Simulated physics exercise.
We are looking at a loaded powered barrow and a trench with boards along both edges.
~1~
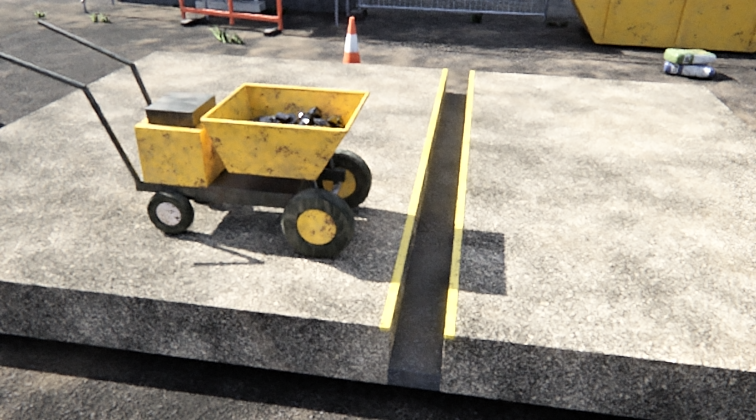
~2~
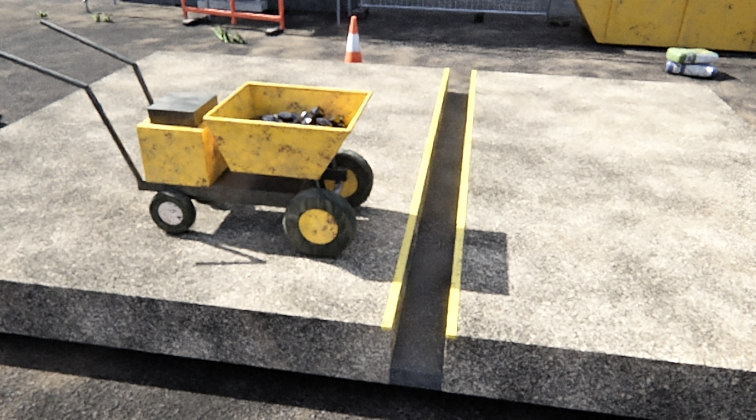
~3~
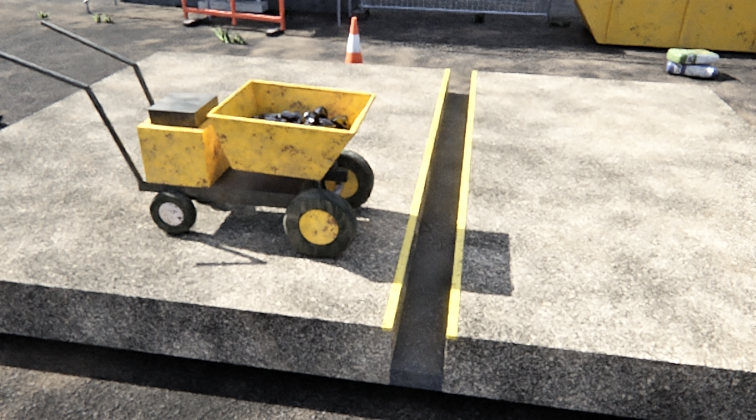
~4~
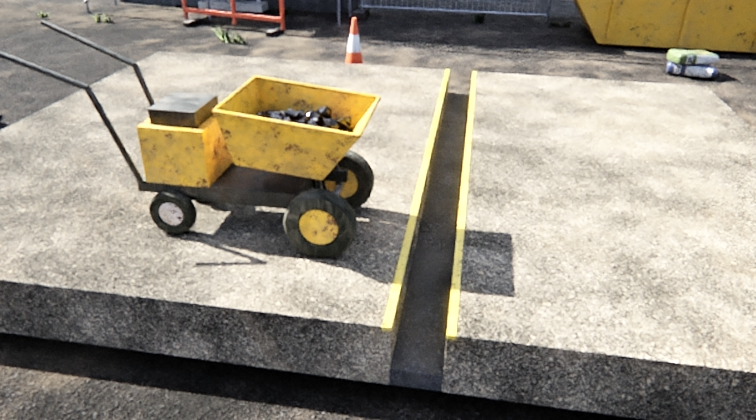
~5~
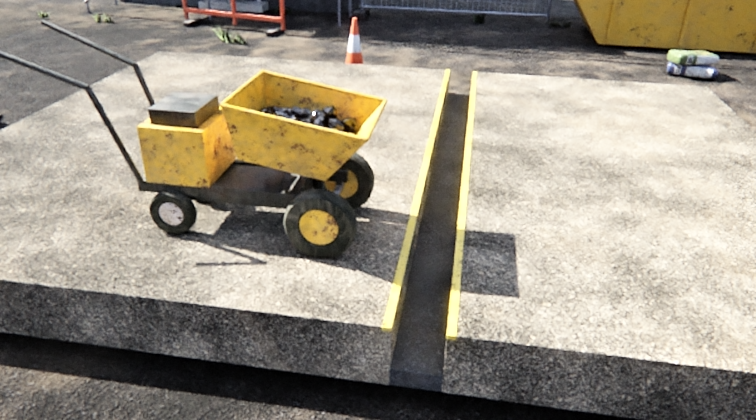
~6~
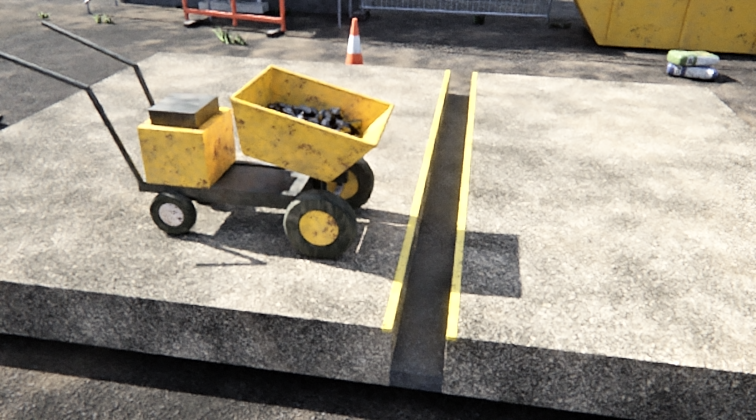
In this clip, a yellow powered barrow loaded with dark lumps stands on a concrete slab, left of a narrow trench with yellow edges, and its skip gradually tilts a little toward the right while the wheels barely move.
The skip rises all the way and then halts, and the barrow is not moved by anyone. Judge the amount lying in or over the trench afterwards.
Lying there is the larger part.
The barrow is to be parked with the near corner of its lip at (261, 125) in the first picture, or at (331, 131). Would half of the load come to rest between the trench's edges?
At the earlier place the lesser portion ends between the edges, at the later place the greater portion.
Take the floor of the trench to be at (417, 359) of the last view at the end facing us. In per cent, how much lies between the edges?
I'd say roughly 70 in a hundred.
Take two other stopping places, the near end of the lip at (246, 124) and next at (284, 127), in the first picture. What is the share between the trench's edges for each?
Roughly 10 percent the first time, roughly 50 percent the second.
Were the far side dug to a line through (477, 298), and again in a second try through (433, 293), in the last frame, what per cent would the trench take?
Roughly 90 percent first and 30 percent second.
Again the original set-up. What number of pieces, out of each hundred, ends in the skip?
About 10 in a hundred.
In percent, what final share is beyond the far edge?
Result: Some 20 % of the load.
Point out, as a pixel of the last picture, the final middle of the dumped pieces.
Close to (441, 265) in the last view.
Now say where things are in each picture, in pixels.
In the first frame, lip of the skip (346, 132), level; top of the load (291, 129), lumps of coal; first edge of the trench (394, 288); far edge (453, 294), the trench under half as wide as the skip, and about as deep as wide.
In the second frame, lip of the skip (349, 132), level; top of the load (294, 128).
In the third frame, lip of the skip (353, 134), tipped barely; top of the load (297, 128).
In the fourth frame, lip of the skip (359, 136), tipped a little; top of the load (288, 125).
In the fifth frame, lip of the skip (366, 140), tipped a little; top of the load (285, 121).
In the sixth frame, lip of the skip (375, 146), tipped a little; top of the load (281, 121); first edge of the trench (396, 289); far edge (455, 296).
Just after the last frame, skip tipped steeply; every one in the skip.
A moment on, skip tipped right over; almost all in the skip; just a few in or heaped over the trench.
Further on, skip tipped right over; roughly a third in the skip; roughly a third in or heaped over the trench; roughly a quarter beyond it.
When it is over, skip tipped right over; about a tenth in the skip; roughly two thirds in or heaped over the trench; roughly a quarter beyond it.
